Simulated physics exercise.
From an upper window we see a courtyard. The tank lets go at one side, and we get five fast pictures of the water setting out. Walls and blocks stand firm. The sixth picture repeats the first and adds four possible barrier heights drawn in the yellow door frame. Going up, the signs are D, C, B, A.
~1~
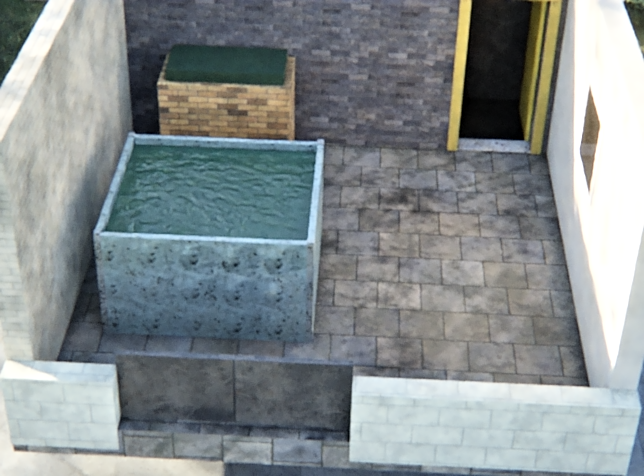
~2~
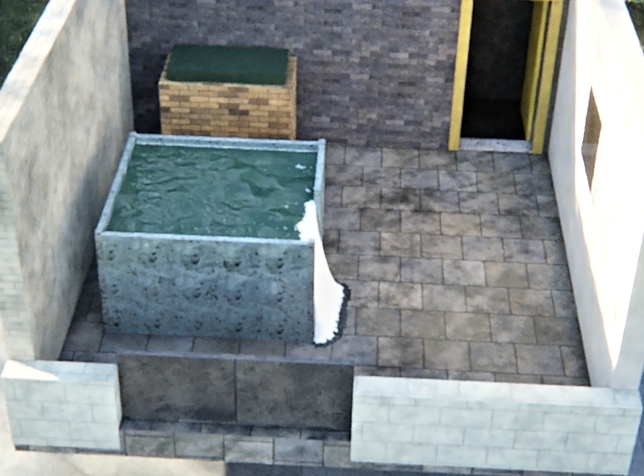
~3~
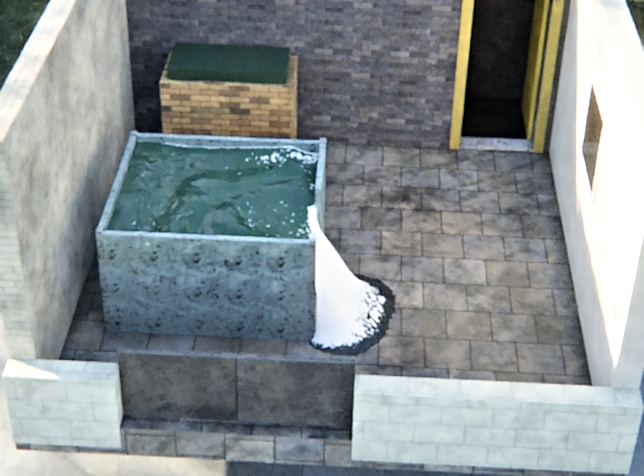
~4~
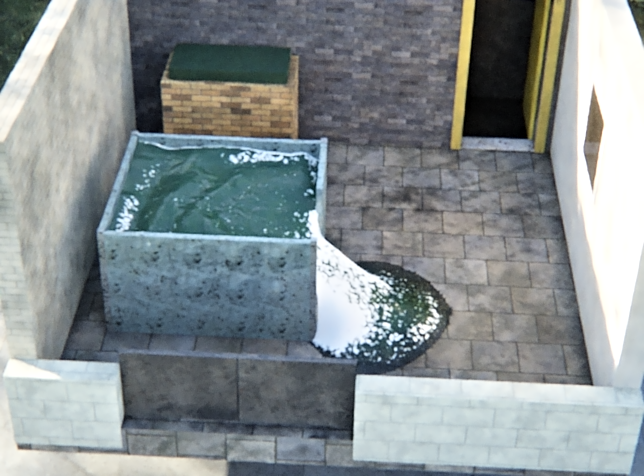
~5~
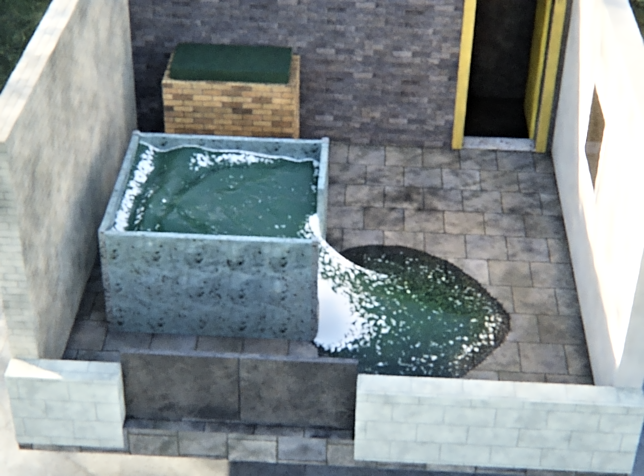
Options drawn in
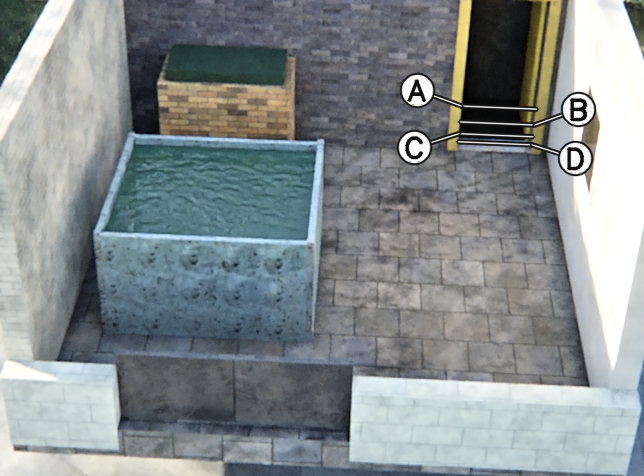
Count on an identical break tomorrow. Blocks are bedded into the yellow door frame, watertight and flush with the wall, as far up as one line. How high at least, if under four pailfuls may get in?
The answer is height B.
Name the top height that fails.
That is height C.
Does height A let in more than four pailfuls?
No.
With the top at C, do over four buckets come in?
Yes, that goes wrong.
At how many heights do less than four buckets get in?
Two of them.
In white, A at (499, 107); B at (497, 123); C at (495, 135); D at (495, 143); from the bottom up D, C, B, A.
With A, nothing gets over.
With B, a splash gets over, under a bucket.
With C, about 9 bucketfuls get in.
With D, dozens of bucketfuls pour in.
